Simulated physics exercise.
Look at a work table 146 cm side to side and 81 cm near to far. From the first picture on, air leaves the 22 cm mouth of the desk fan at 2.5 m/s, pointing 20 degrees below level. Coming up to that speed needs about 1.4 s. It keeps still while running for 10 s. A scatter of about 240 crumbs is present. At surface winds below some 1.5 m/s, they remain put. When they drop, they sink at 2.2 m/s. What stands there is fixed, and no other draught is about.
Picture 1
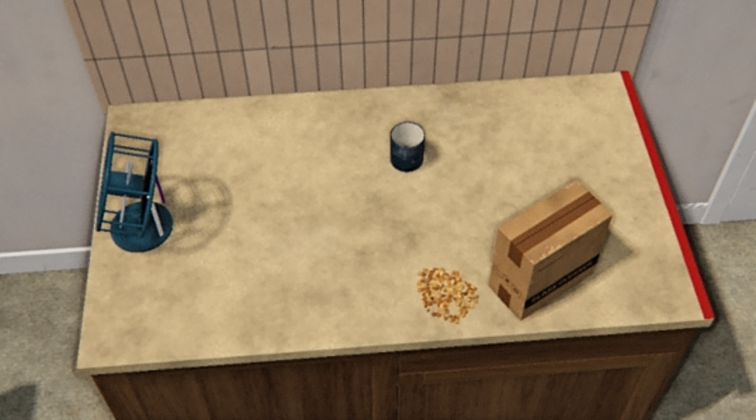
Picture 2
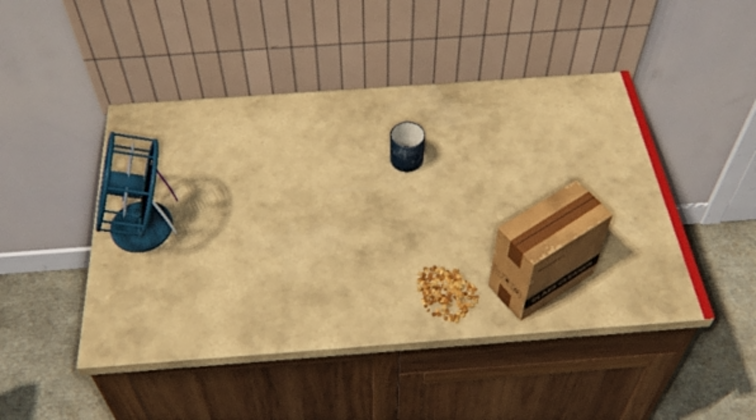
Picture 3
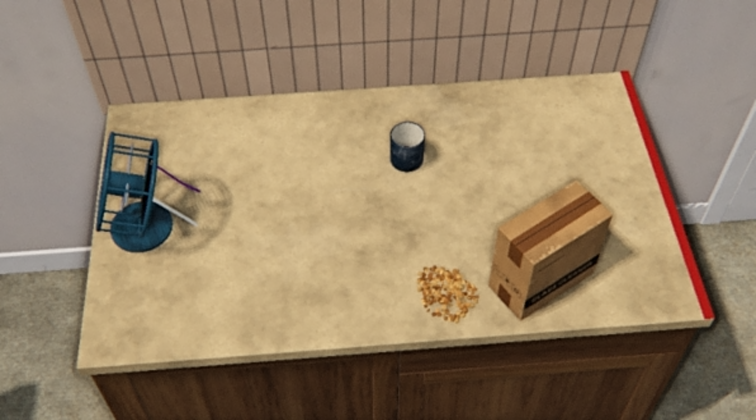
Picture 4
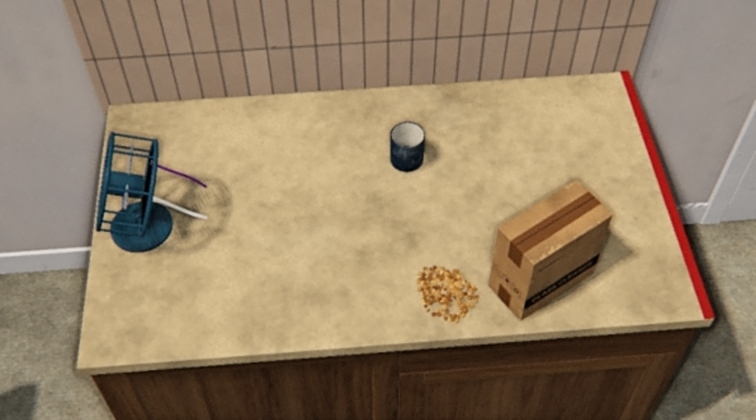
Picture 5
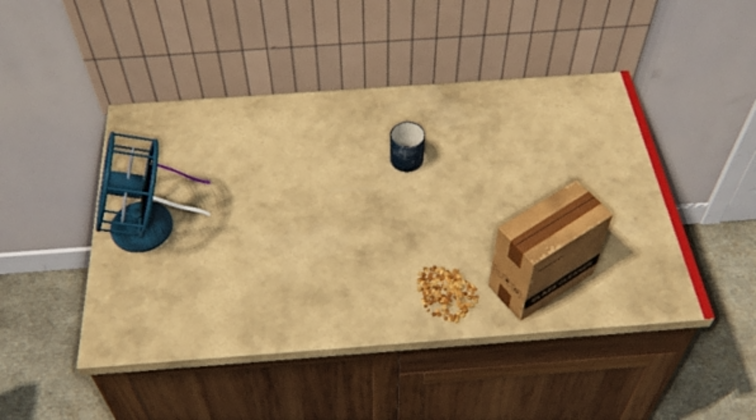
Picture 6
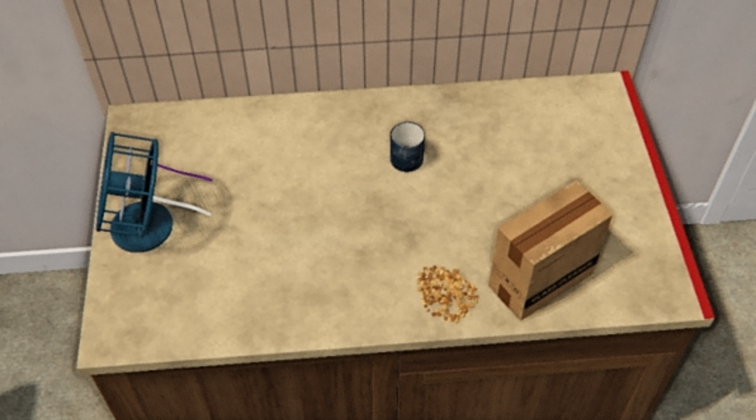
At first, two ribbons, one purple and one white, hang close against the blue desk fan at the left of a mottled tan table. They swing outward to the right and stay stretched out, wavering slightly, while the scattered crumbs, dark mug and cardboard box stay still.
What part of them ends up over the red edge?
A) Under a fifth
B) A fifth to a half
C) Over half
Under a fifth (A).
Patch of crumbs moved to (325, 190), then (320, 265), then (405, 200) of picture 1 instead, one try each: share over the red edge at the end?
80 %, 0 %, 100 %.
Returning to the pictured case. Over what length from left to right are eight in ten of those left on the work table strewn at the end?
Looks like some 10 cm to me.
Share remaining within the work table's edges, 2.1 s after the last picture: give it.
About 40 %.
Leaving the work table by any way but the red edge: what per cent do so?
That works out to near 60 per cent.
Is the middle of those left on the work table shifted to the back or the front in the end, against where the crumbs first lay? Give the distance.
I'd say toward the front edge, by something like 5 centimetres.
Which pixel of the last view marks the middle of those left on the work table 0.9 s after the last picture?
At about (491, 301).
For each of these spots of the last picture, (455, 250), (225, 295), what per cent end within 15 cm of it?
In turn about 10 %, 0 %.
Then, 0.9 s after the last picture, 0 % are over the red edge; the middle of those still in play is near (491, 303); 28 % have settled or left.
Then, 2.1 s after the last picture, 0 % are over the red edge; the middle of those still in play is near (495, 303); 65 % have settled or left.
Then, 4.4 s after the last picture, 0 % are over the red edge; the middle of those still in play is near (495, 303); 71 % have settled or left.
Then, 8.9 s after the last picture, at the end, 0 % are over the red edge; the middle of those still in play is near (501, 306).
